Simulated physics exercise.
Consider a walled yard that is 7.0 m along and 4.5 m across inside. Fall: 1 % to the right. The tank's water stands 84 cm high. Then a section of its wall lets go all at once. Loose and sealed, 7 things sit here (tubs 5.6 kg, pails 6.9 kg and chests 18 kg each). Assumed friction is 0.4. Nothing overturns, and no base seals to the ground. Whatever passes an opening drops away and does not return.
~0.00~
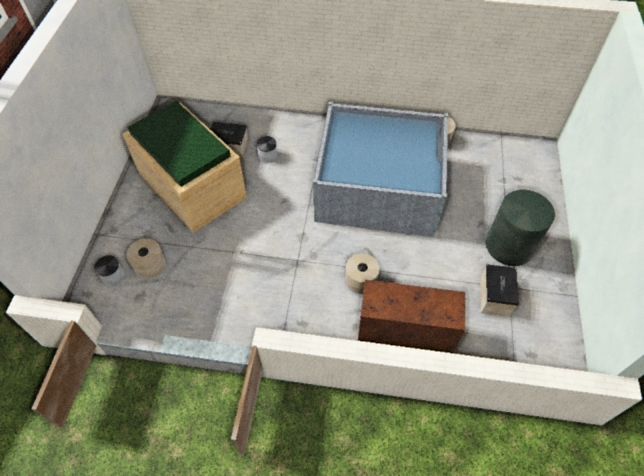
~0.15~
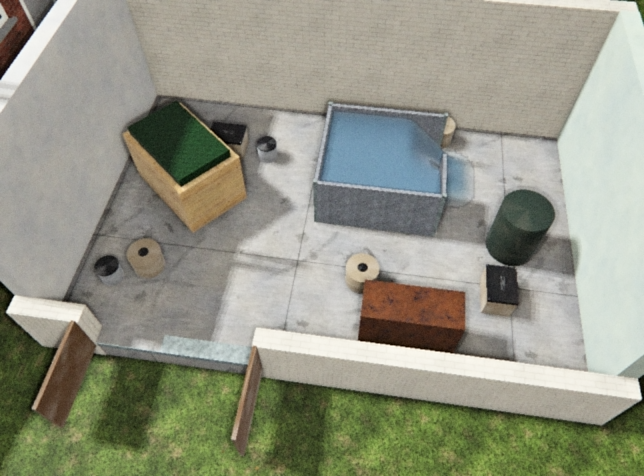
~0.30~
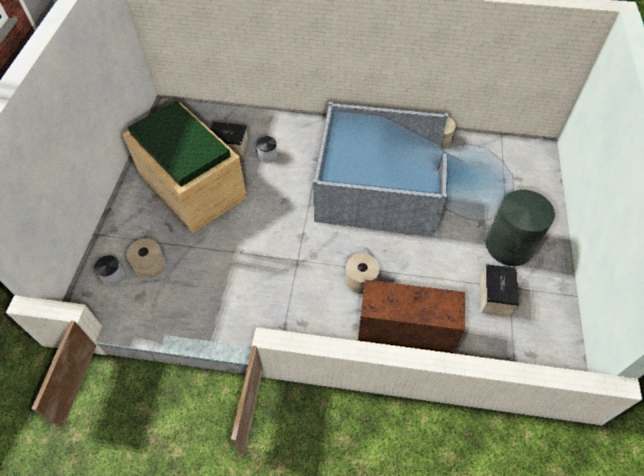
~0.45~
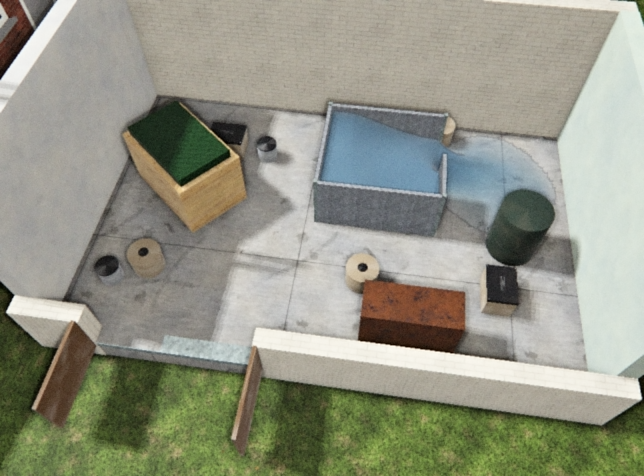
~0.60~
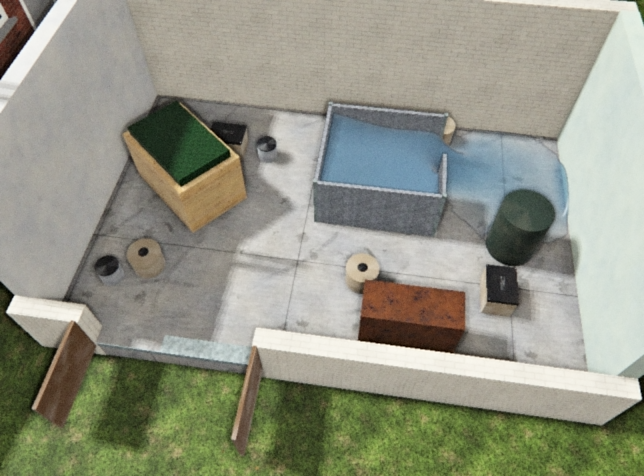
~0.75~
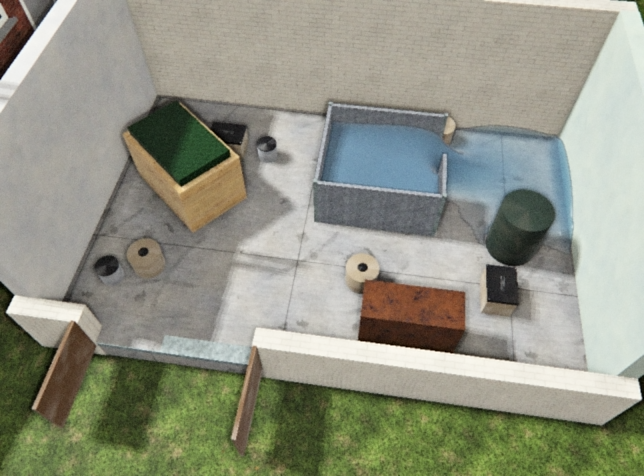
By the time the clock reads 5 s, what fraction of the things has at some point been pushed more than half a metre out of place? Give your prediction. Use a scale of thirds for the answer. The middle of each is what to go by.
On that scale: Less than a third.
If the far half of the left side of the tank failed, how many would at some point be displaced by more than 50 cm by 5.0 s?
Then it comes to 4 of them.
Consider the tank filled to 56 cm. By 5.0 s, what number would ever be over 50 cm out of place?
In that case the number is 1.
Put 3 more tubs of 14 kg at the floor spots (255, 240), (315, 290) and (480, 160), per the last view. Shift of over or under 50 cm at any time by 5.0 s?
In the order asked: Below the mark; below the mark; above the mark.
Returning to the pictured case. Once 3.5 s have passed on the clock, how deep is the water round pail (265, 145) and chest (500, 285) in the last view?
Depths: Near 0 cm, then near 6 cm.
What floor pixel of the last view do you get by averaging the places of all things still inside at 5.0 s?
Near (255, 209).
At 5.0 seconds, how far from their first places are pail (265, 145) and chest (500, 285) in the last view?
Net shifts, in order: 0 cm and 50 cm.
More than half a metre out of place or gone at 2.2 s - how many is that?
Answer: 0.
After 1.1 s 0 of 7 are over 50 cm from their spots; 0 afloat.
After 2.2 s 0 of 7 are over 50 cm from their spots; 0 afloat.
After 3.5 s 1 of 7 are over 50 cm from their spots; 1 afloat.
After 5.0 s 2 of 7 are over 50 cm from their spots, and 2 have been at some point; 2 afloat.
